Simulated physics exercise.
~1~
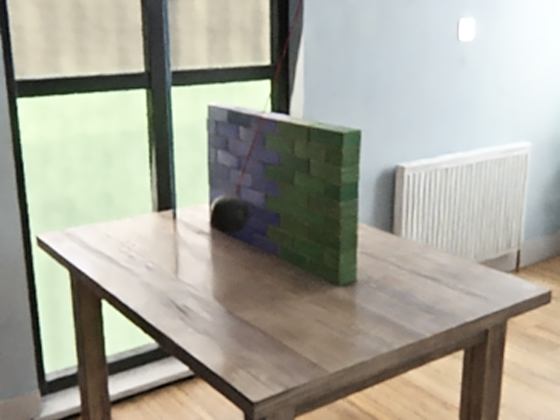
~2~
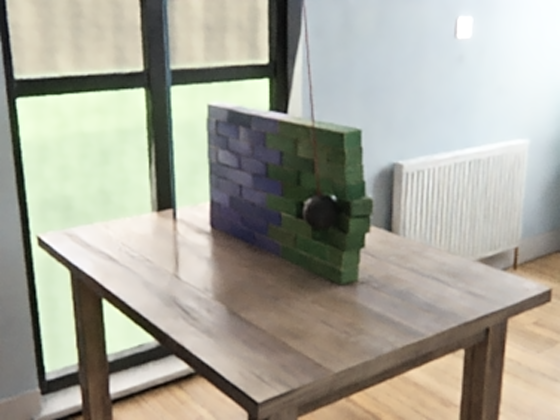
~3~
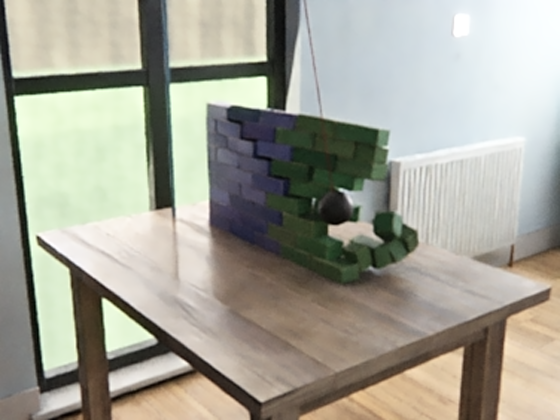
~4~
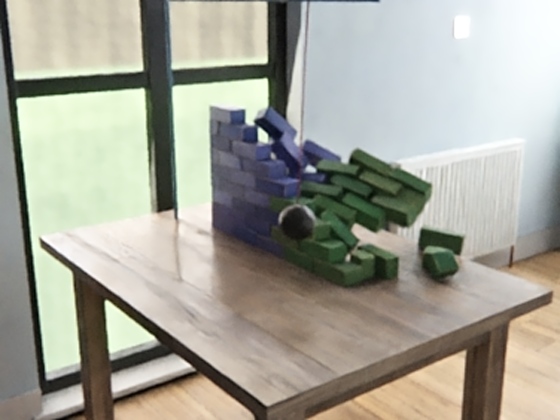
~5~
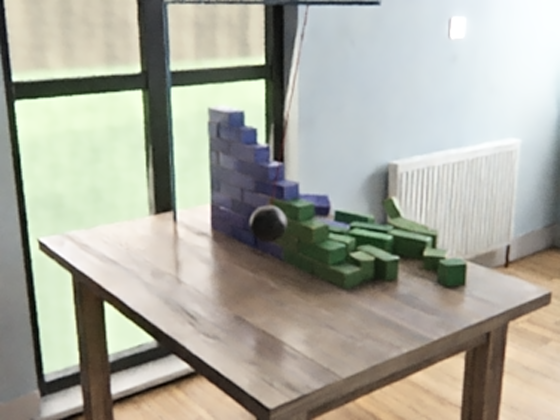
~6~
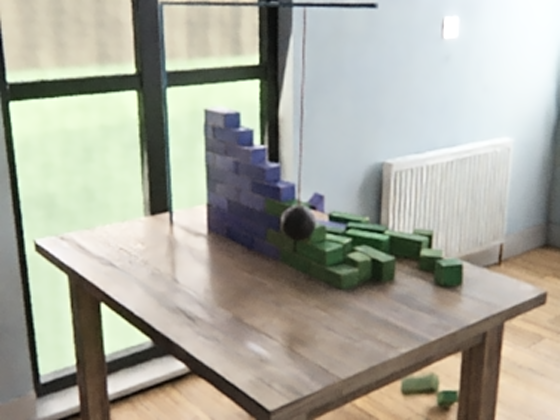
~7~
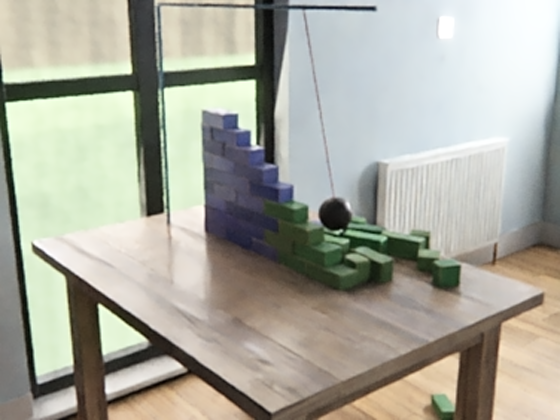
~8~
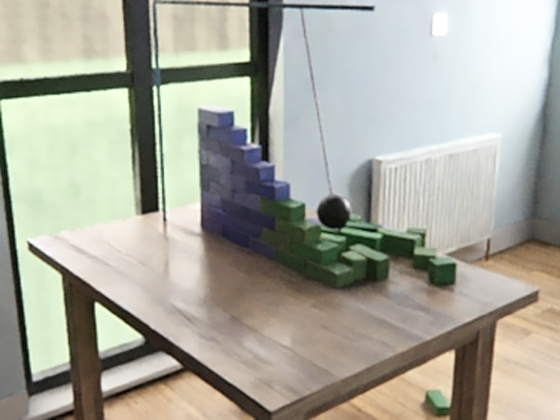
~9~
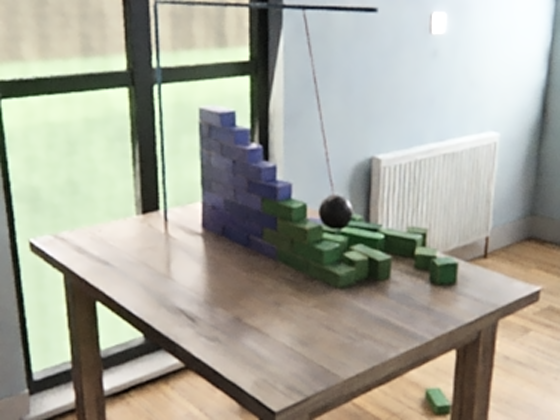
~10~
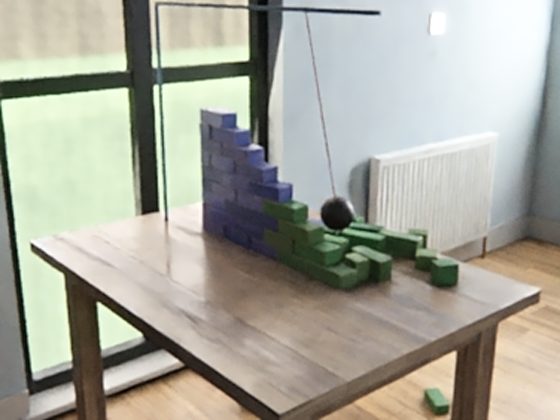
Black ball on a line swinging into a blue and green toy-block wall, toppling most green blocks and leaving blue steps standing.
